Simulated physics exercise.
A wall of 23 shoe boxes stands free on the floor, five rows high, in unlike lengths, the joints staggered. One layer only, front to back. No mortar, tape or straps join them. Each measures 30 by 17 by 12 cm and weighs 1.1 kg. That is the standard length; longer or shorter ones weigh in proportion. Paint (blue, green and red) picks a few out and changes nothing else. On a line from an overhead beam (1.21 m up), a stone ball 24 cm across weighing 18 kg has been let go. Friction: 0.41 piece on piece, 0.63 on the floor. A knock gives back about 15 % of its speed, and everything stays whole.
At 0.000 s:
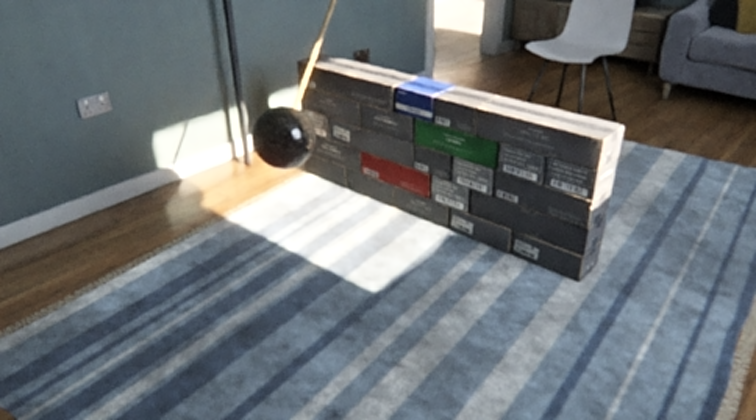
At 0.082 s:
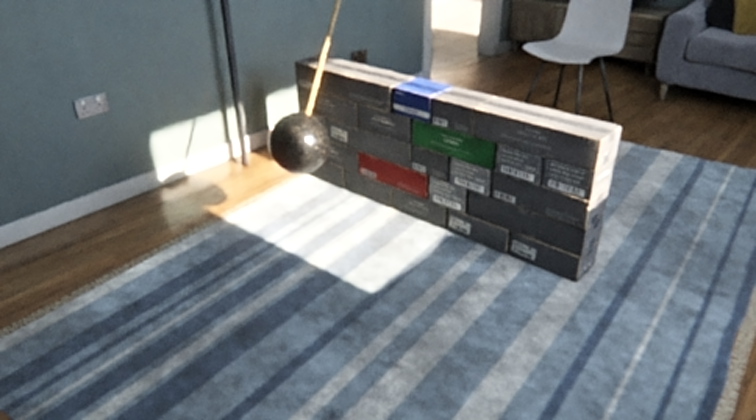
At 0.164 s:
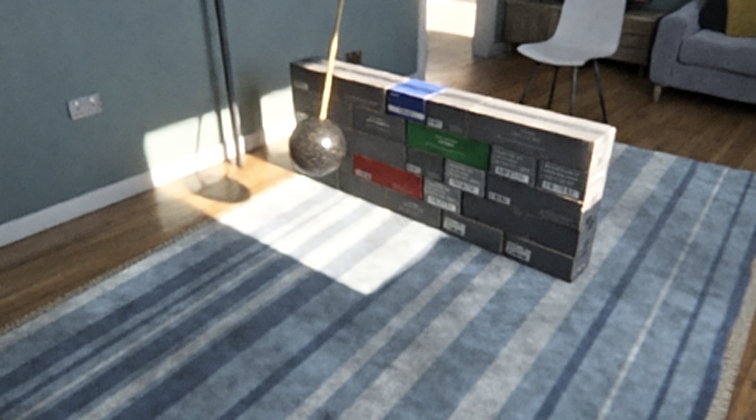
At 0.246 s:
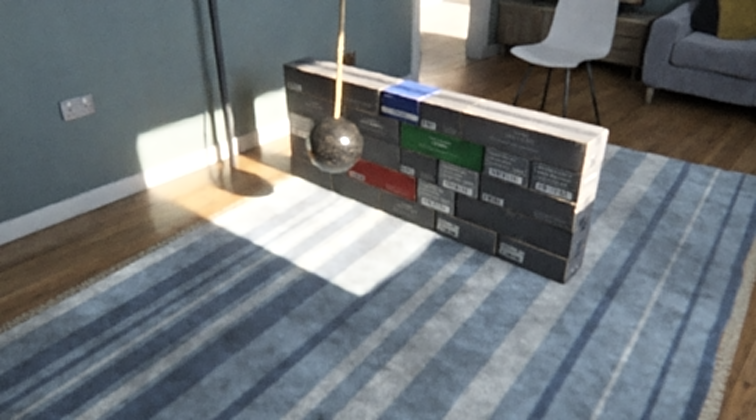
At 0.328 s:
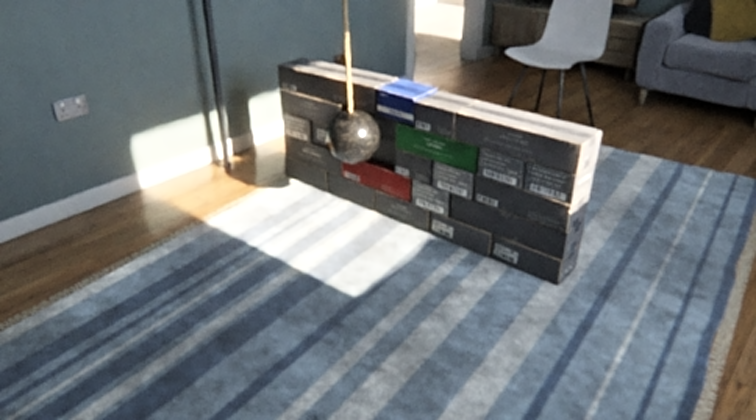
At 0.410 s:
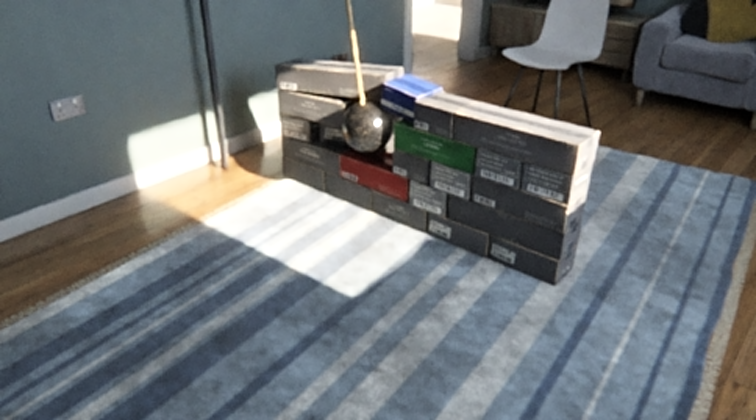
To begin with, a dark ball on a line hangs at the left of a low wall of dark boxes, with single red, blue and green ones among them. The ball swings rightward across the near side, then pushes into the wall, and several upper boxes shift and tilt slightly.
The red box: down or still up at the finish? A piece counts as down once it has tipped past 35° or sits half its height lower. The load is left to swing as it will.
It remains up.
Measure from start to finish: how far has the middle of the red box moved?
Some 0 cm.
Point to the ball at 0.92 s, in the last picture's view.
Near (393, 105).
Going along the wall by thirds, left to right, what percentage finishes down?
In per cent: Left 40, middle 20, right 0.
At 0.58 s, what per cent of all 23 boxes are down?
15 per cent by then.
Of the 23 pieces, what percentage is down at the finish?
About 20 per cent.
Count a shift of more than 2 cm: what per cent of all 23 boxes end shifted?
25 per cent.
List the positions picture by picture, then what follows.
In the first picture (places mark the middle of the side facing us; the camera pans a little), ball (278, 135) line 33° before plumb; red box (394, 174); blue box (413, 104); green box (454, 143); nothing disturbed.
Ball (294, 144) line 26° before plumb; red box (391, 174), in the second picture.
Ball (311, 150) line 17° before plumb; red box (386, 176), in the third picture.
Ball (331, 152) line 7° before plumb; red box (380, 177), in the fourth picture.
Ball (349, 148) line 3° past plumb; red box (375, 178); blue box (395, 107) shifted 10 mm; 3 disturbed, none down, in the fifth picture.
Ball (364, 141) line 11° past plumb; red box (372, 178); blue box (399, 103) leaning 6°; green box (431, 148); 5 disturbed, none down, in the sixth picture.
After 0.58 s, line 24° past plumb; 3 of the 23 boxes down; red box unmoved; blue box leaning 46°.
After 0.92 s, line 24° past plumb; 5 of the 23 boxes down; red box unmoved; blue box on its side.
At rest (1.8 s), line 26° before plumb; 5 of the 23 boxes down; red box unmoved; blue box upside down; green box unmoved. As the last picture would show them, middles, red box near (384, 172), blue box near (457, 189).
